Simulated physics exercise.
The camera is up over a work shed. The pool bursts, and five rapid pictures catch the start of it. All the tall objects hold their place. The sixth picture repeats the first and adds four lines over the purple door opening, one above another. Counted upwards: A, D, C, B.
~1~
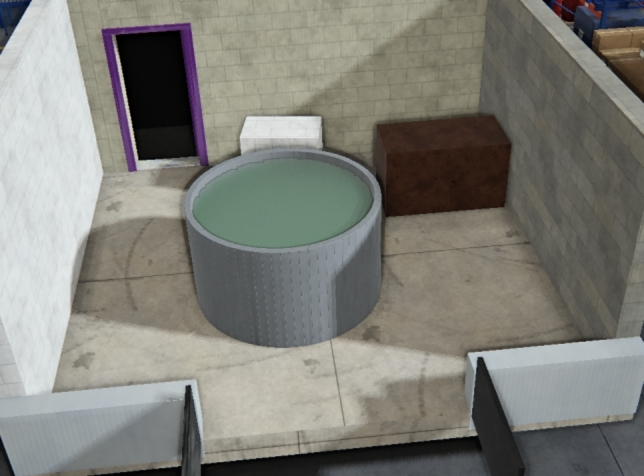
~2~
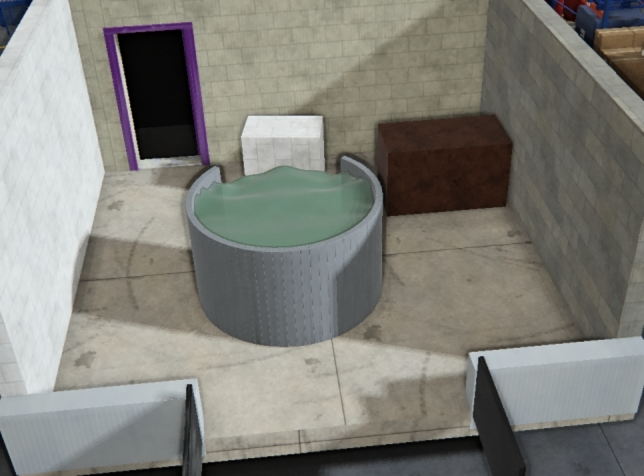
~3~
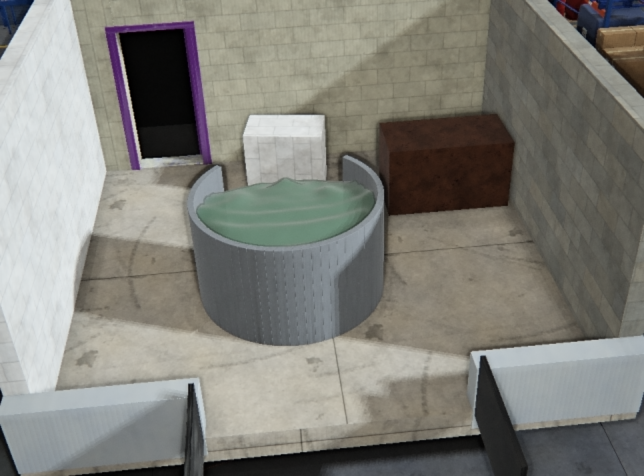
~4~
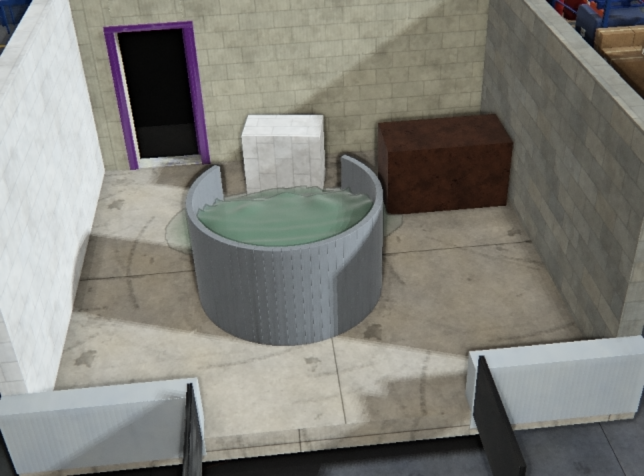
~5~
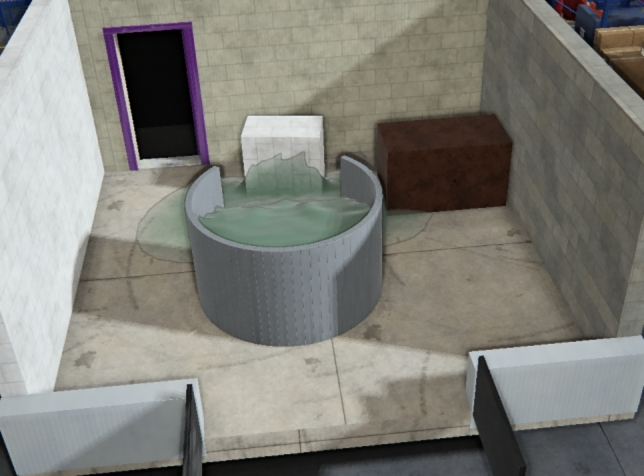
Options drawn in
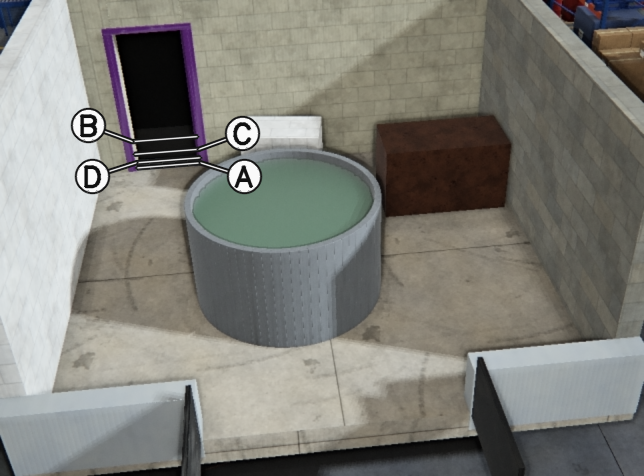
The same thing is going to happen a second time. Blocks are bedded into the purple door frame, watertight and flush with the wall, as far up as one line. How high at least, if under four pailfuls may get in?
Use line B.
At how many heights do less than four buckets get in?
One of the four.
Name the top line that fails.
That is line C.
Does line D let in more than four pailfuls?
Yes, that goes wrong.
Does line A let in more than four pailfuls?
Yes.
In white, A at (169, 165); B at (164, 139); C at (166, 151); D at (168, 160); from the bottom up A, D, C, B.
For line A, dozens of bucketfuls pour in.
For line B, a splash gets over, under a bucket.
For line C, about 14 bucketfuls get in.
For line D, dozens of bucketfuls pour in.
